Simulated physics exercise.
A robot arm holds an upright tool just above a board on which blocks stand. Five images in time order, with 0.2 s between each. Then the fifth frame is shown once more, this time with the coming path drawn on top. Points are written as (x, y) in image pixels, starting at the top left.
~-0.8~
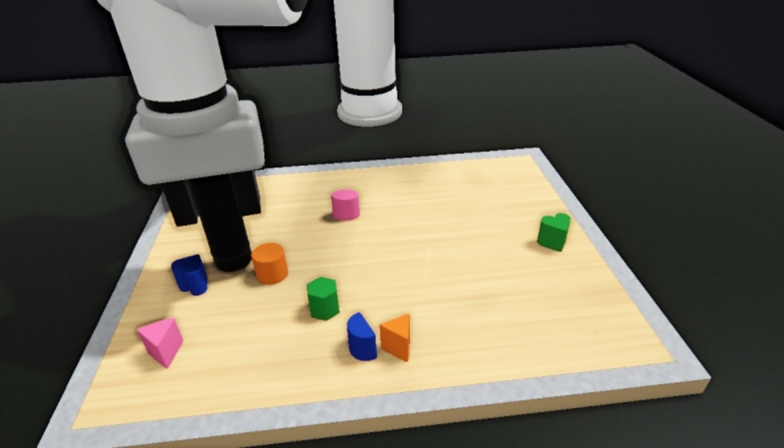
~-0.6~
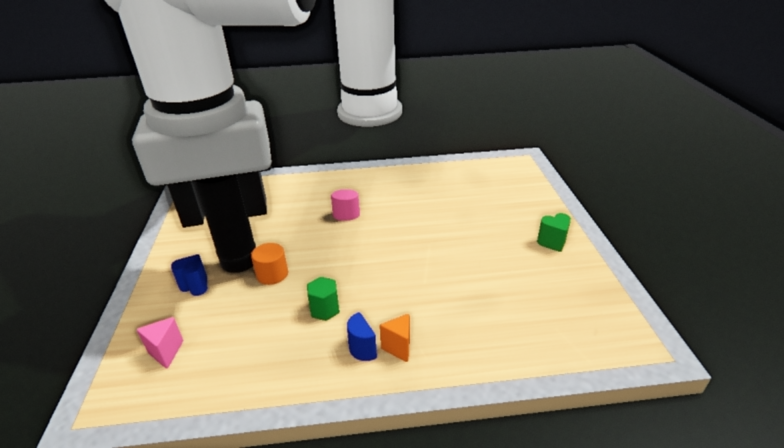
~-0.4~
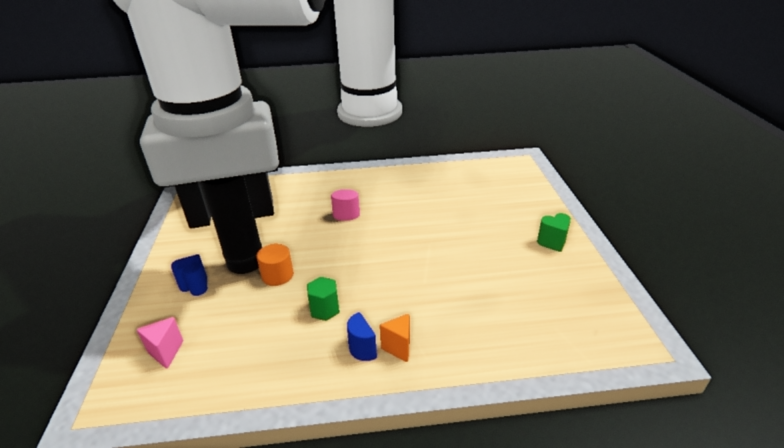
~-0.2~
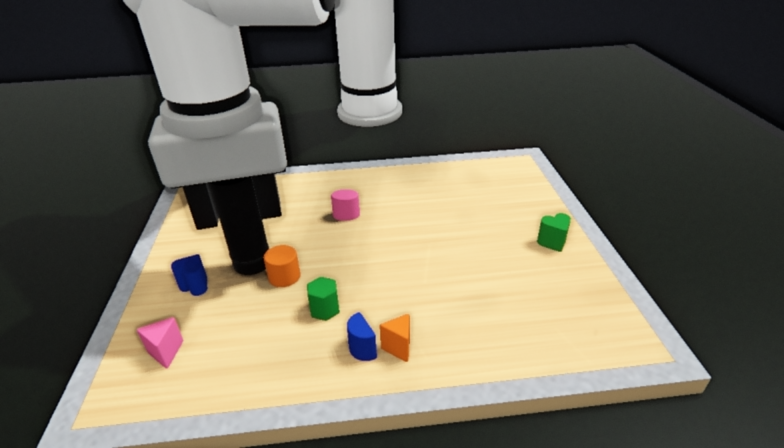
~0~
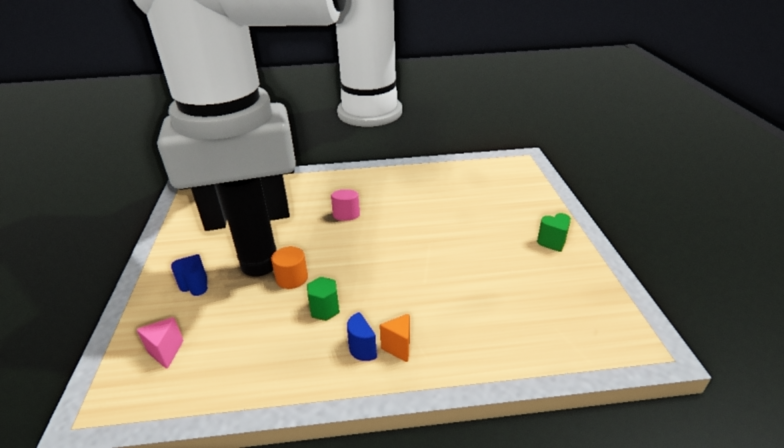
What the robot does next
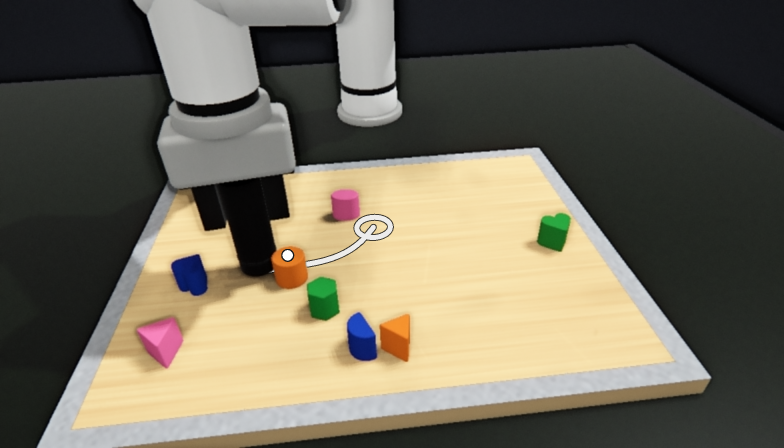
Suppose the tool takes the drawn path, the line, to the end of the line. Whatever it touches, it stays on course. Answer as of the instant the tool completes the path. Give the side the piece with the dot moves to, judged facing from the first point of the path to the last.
That's a shift to the right.
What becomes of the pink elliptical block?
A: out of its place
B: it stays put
My pick is B.
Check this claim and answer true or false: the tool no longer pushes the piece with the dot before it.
That claim is true.
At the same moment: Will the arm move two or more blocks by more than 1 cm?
No.
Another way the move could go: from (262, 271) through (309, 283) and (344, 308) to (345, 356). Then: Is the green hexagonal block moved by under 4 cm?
It seems not.
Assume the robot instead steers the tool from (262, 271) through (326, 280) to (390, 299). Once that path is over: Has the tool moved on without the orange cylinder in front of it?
Answer: No.
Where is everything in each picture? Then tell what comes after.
In the first picture, tip of the tool (234, 261), middles of tops, orange cylinder (267, 252), pink elliptical block (344, 194).
In the second picture, tool (240, 262), nothing pushed.
In the third picture, tool (246, 263), orange cylinder (273, 253).
In the fourth picture, tool (253, 264), orange cylinder (280, 254).
In the fifth picture, tool (260, 265), orange cylinder (288, 255), pink elliptical block (344, 194).
The line goes from (262, 271) by way of (308, 264) and (350, 250) to (374, 227); the dot is on the orange cylinder.
The first path, step by step. One third of the way, tool (309, 258); orange cylinder (322, 260).
Two thirds of the way, tool (349, 244); orange cylinder (327, 260).
At the end, tool (373, 221); orange cylinder (327, 260); pink elliptical block unmoved.
